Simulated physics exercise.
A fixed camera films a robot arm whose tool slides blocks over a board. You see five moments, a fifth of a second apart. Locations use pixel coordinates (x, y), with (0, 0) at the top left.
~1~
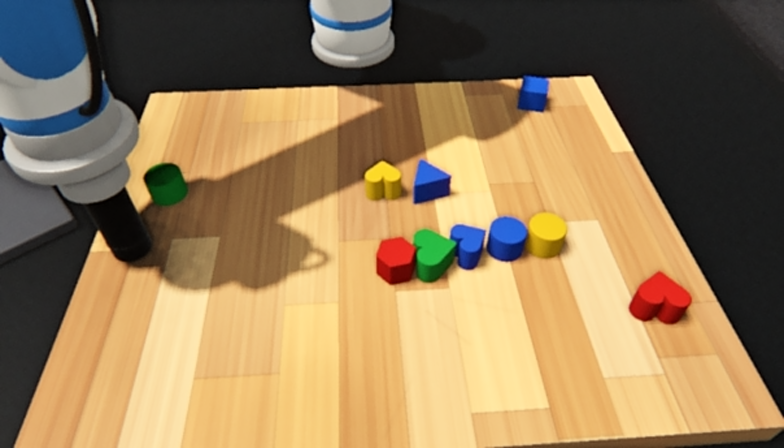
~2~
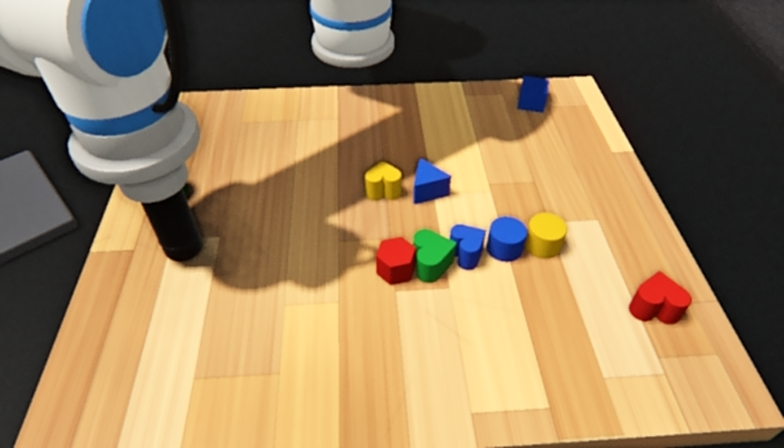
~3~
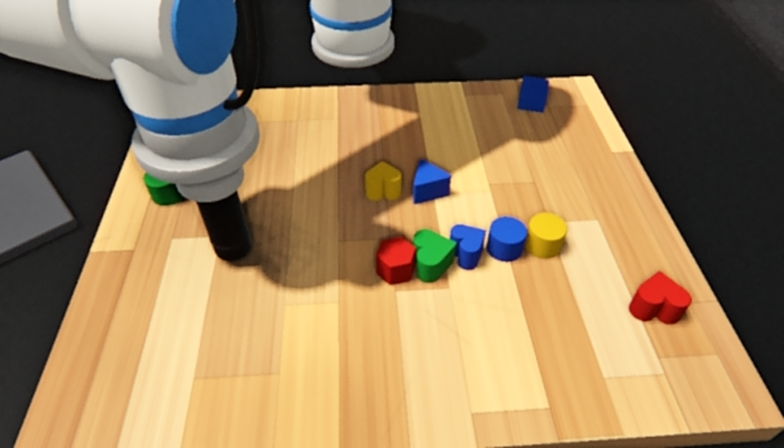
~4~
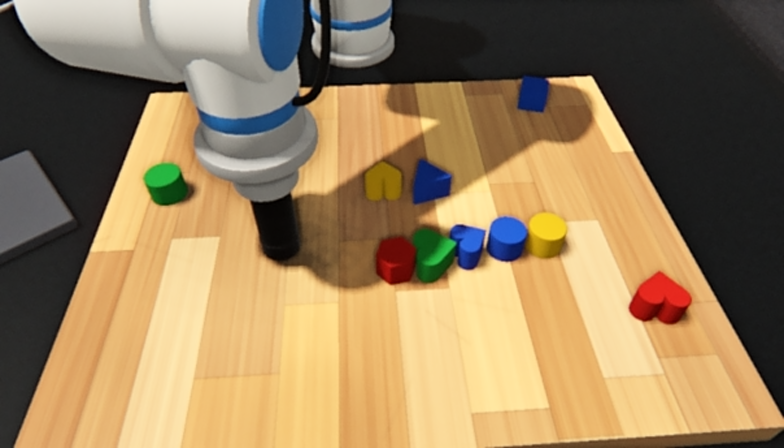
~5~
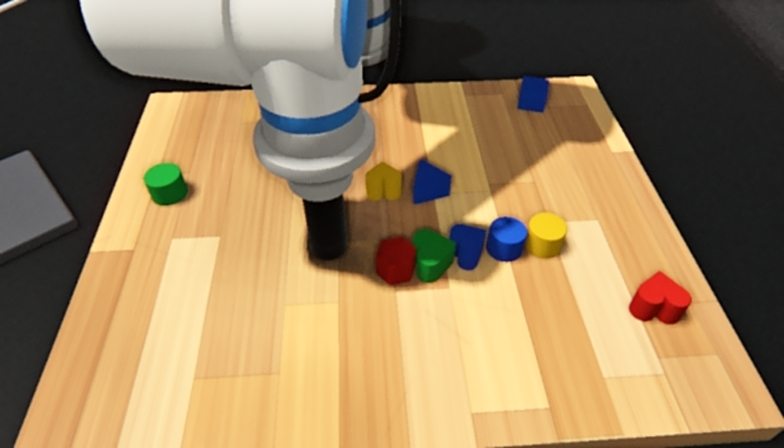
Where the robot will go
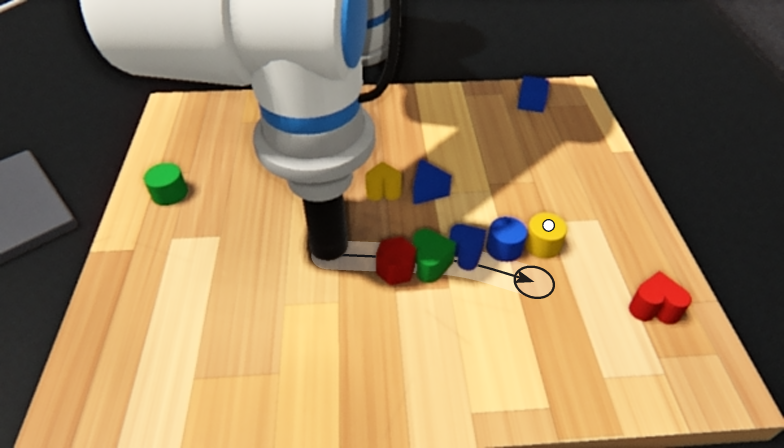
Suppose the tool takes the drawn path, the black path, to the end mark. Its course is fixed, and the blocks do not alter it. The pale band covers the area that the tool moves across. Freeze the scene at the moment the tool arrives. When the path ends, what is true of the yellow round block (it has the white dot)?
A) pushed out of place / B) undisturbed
The one that fits is A, pushed out of place.
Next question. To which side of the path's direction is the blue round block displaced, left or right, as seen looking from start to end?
The shift goes left.
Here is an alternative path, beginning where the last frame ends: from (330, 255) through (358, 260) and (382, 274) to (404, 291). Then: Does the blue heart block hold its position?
In short: No.
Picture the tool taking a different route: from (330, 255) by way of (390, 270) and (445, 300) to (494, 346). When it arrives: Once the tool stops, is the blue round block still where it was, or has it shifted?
It gets displaced.
Path on the board, from (330, 255) via (398, 257) and (466, 263), ending at (534, 282); the dot is on the yellow round block.
The first path, step by step. One third of the way, tool (398, 250); red hexagon (420, 263), turned 30° clockwise; green heart block (456, 252), turned 25° anticlockwise; blue heart block (479, 235), turned 25° anticlockwise.
Two thirds of the way, tool (468, 256); red hexagon (432, 270), turned 75° clockwise; green heart block (498, 272), turned 20° clockwise; blue heart block (507, 236), turned 60° anticlockwise; blue round block (529, 219); yellow round block (566, 221).
At the end, tool (536, 275); red hexagon (432, 270), turned 75° clockwise; green heart block (526, 289), turned 120° clockwise; blue heart block (549, 237), turned 150° anticlockwise; blue round block (537, 210); yellow round block (575, 217).
